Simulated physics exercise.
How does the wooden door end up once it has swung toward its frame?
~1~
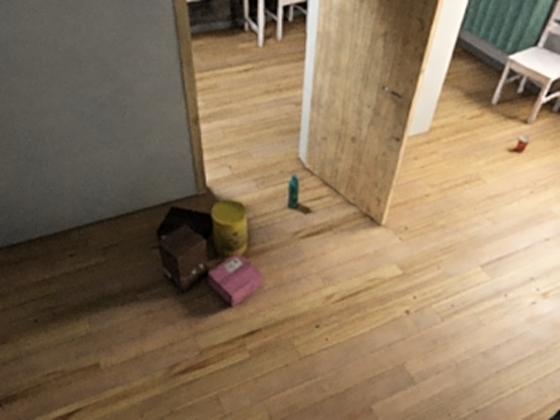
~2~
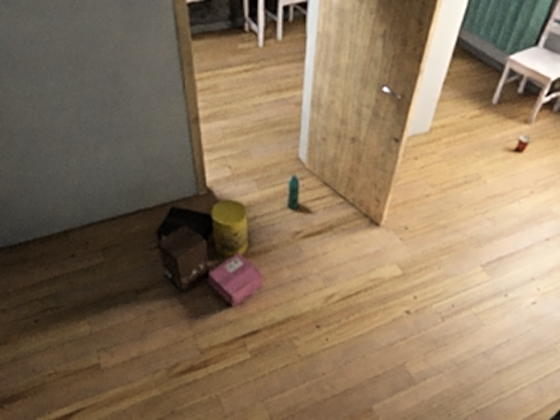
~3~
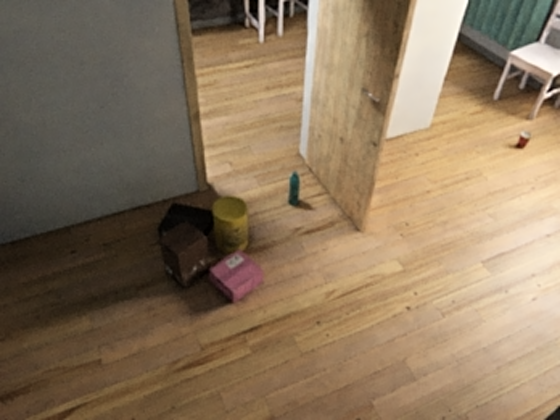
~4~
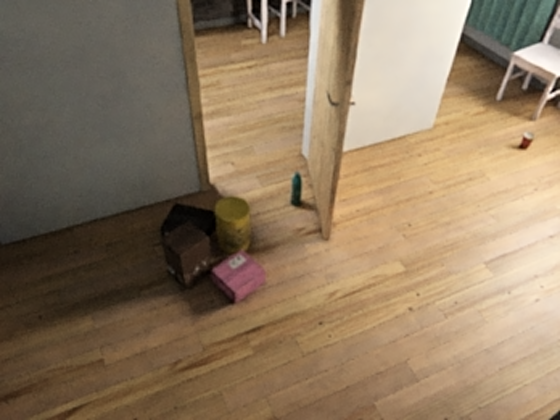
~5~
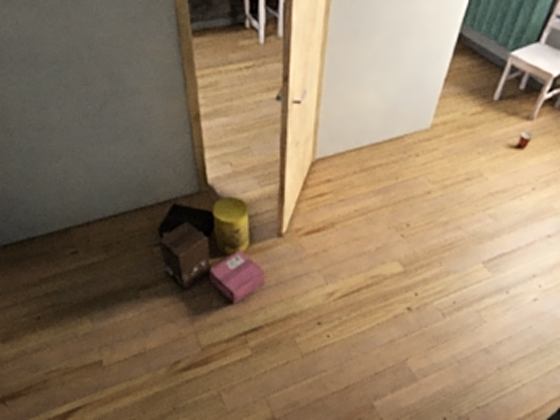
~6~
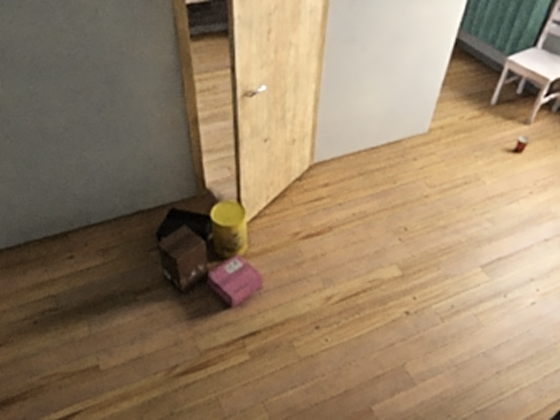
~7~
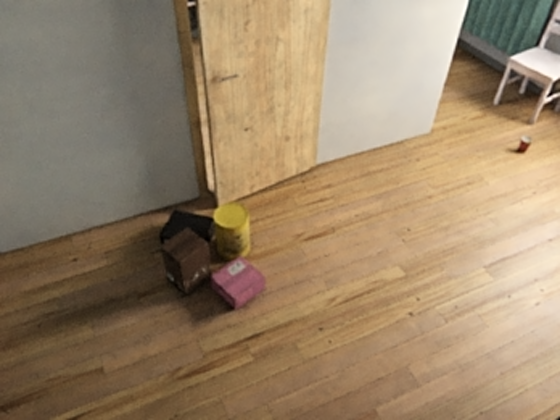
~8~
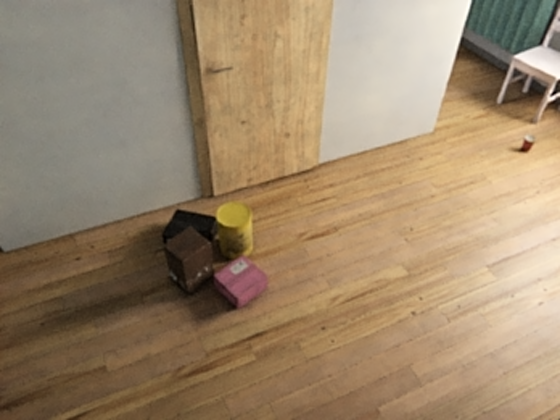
It ends up fully closed, resting in its frame beside the yellow pail and the boxes, which stay where they were.
